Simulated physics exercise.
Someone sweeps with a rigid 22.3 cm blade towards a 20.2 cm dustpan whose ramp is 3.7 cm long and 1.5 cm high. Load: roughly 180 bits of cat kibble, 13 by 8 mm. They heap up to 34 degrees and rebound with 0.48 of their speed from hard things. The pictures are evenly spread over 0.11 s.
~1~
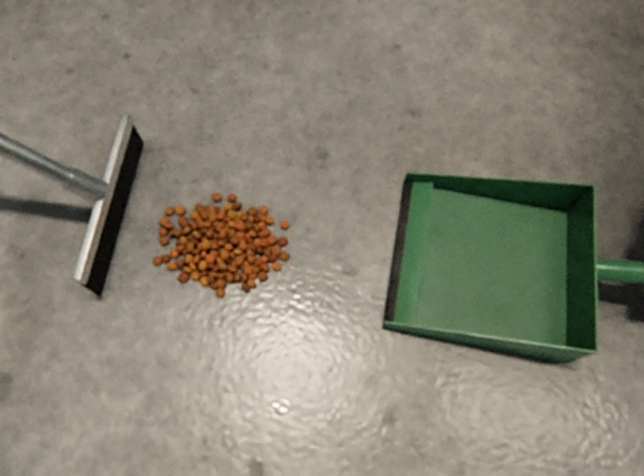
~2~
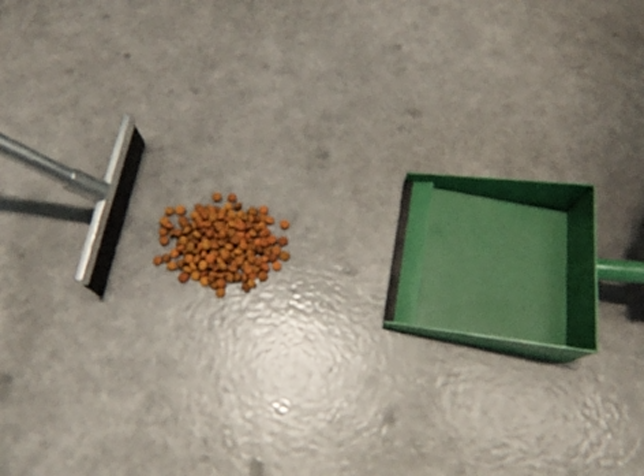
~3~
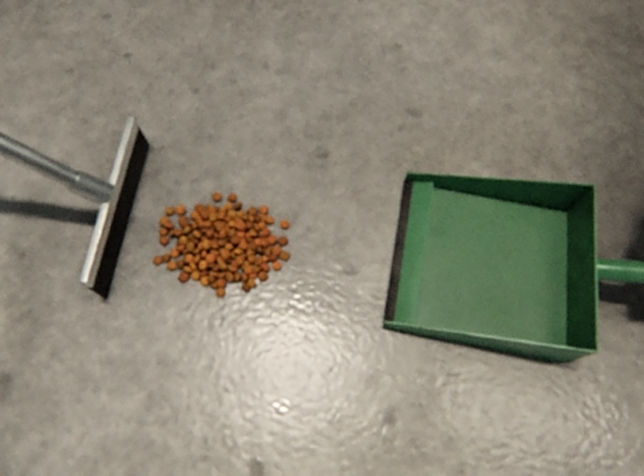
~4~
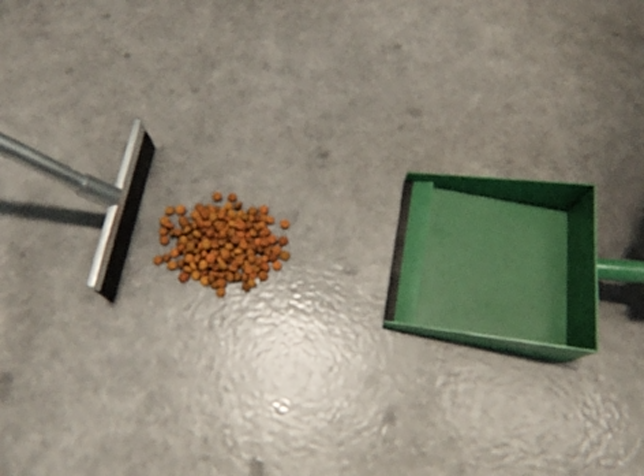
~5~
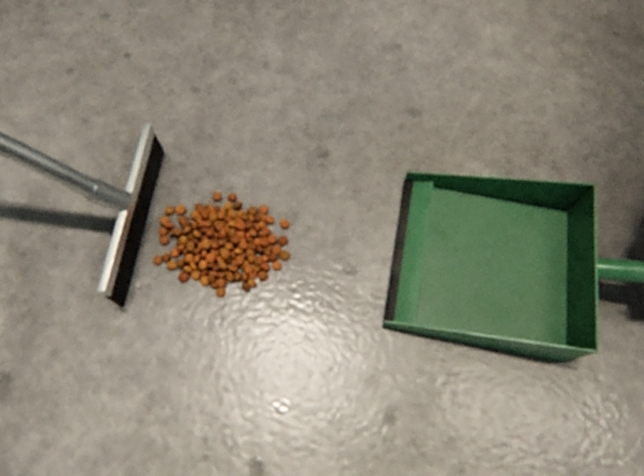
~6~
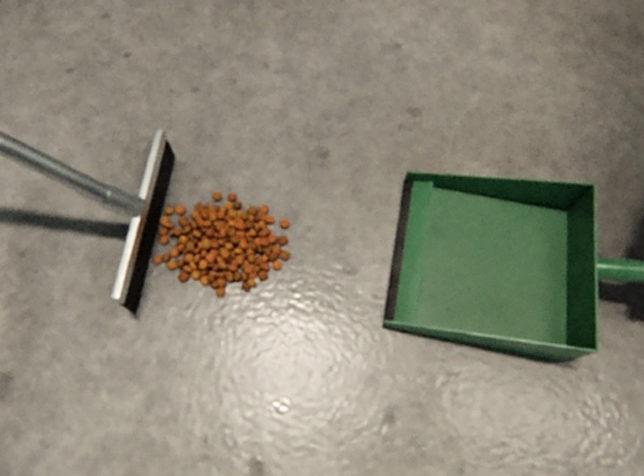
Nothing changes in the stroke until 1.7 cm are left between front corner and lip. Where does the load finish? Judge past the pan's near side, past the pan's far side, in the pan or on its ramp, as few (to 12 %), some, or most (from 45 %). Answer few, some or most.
Near side some, far side few, pan some.
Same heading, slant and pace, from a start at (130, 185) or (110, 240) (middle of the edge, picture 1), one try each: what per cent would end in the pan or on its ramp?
About 30 and 10 per cent.
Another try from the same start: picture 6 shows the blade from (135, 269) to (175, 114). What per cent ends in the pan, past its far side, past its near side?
Pan 30, far 15, near 10.
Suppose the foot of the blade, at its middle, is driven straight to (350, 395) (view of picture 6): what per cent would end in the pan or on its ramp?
Some 5 per cent.
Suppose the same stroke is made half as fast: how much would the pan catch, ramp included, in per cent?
It would be near 15 per cent.
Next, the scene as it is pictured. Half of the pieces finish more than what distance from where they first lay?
Roughly 24 cm.
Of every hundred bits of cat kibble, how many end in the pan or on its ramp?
About 25 per cent.
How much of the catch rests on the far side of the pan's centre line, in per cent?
Roughly 20 per cent.
Then, 0.17 s after the last picture, middle of the blade 16 cm from the lip; 0 % over the lip, far side 0 %, near side 10 %.
Then, 0.29 s after the last picture, middle of the blade 6 cm from the lip; 0 % over the lip, far side 0 %, near side 25 %.
Then, 0.53 s after the last picture, middle of the blade 3 cm from the lip; 25 % over the lip, far side 0 %, near side 30 %.
In the end, near side 30 %, far side 0 %, pan 25 %, in front of the lip or behind the blade 45 %.
